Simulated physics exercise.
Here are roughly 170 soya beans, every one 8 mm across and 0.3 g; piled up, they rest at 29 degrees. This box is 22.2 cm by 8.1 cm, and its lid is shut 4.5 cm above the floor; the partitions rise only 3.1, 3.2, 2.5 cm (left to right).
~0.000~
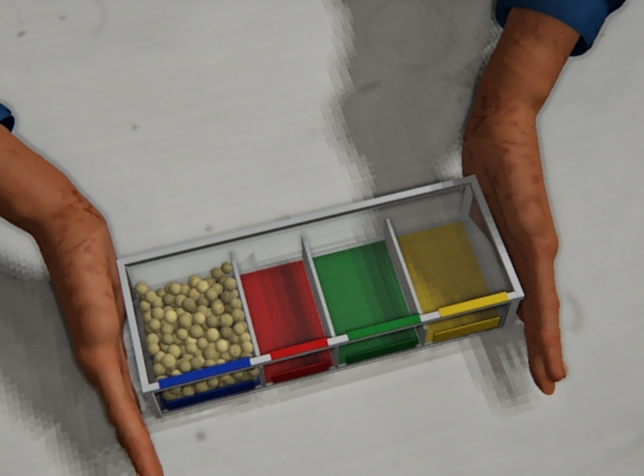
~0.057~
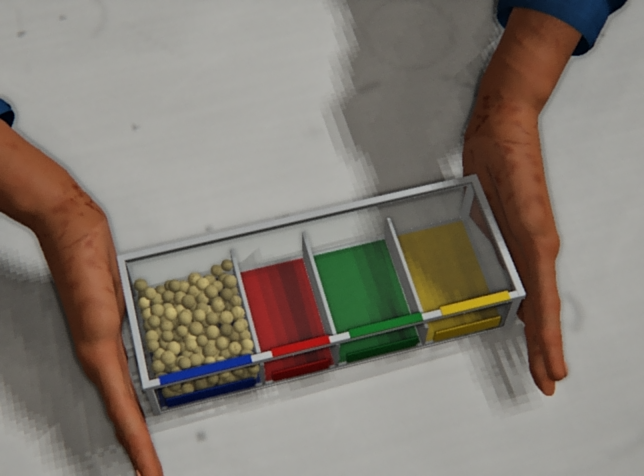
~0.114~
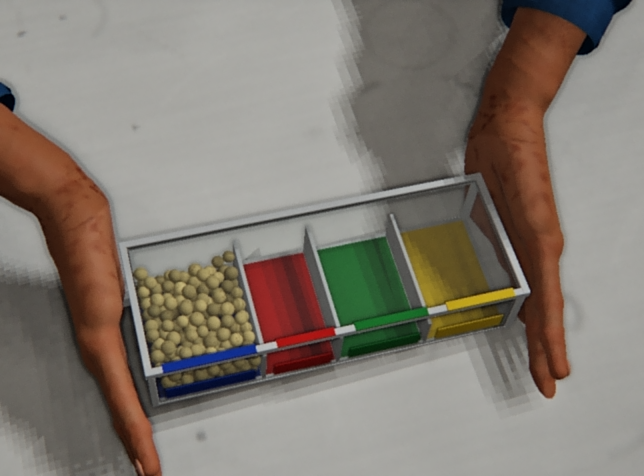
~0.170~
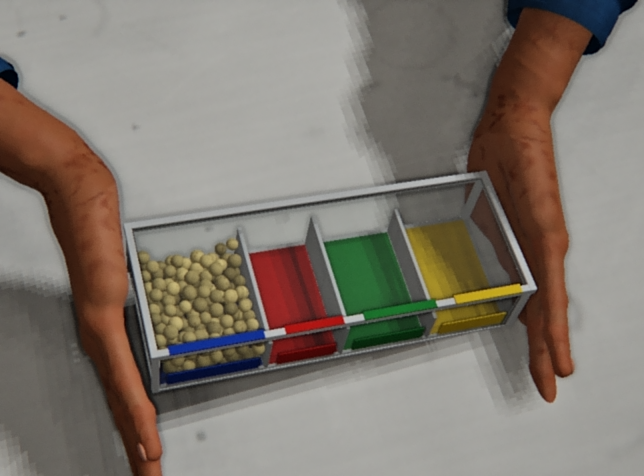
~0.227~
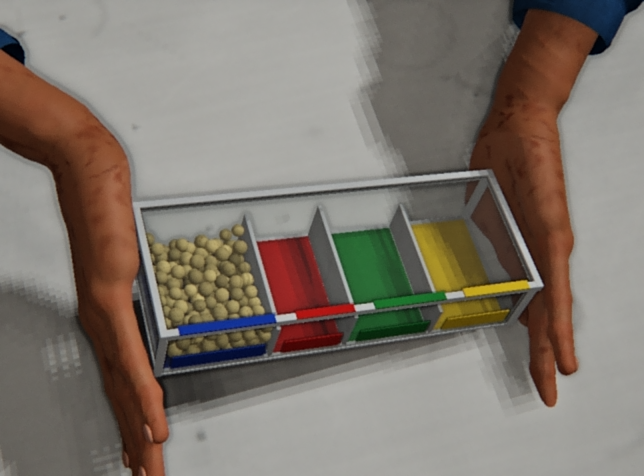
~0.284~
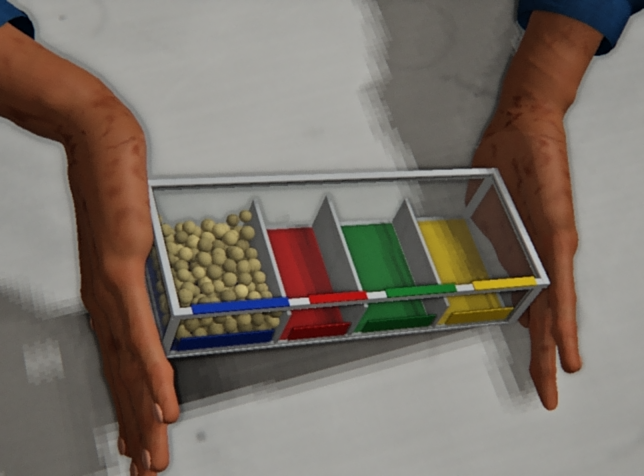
Two hands tilting a clear divided box of pale round beans, its left end rising while the beans stay in the blue section.
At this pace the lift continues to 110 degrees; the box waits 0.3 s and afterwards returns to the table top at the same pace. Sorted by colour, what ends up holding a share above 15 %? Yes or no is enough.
Red, no; blue, yes; green, no; yellow, yes.
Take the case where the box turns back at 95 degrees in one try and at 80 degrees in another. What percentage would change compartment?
Close to 25 in a hundred first, and 35 in a hundred second.
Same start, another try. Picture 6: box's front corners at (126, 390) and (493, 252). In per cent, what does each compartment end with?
Each compartment ends like this: Red 0 per cent, blue 100 per cent, green 0 per cent, yellow 0 per cent.
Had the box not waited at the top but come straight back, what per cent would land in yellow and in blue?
In that case yellow keeps 35% and blue keeps 65%.
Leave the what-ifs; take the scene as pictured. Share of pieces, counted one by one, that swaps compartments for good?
40 %.
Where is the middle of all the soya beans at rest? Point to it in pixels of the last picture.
I'd put it at about (237, 314).
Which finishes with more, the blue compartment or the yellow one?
The blue compartment ends up with more.
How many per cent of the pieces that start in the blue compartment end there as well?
Roughly 60 per cent.
After 1.56 s, tilt 110 degrees; blue 65 %, green 5 %, yellow 30 %.
Then, at 2.41 s, tilt 56 degrees; red 5 %, blue 60 %, yellow 35 %.
After 3.27 s, tilt 0 degrees; red 5 %, blue 60 %, yellow 35 %.
By 3.7 s all is still; red 5 %, blue 60 %, green 0 %, yellow 35 %.
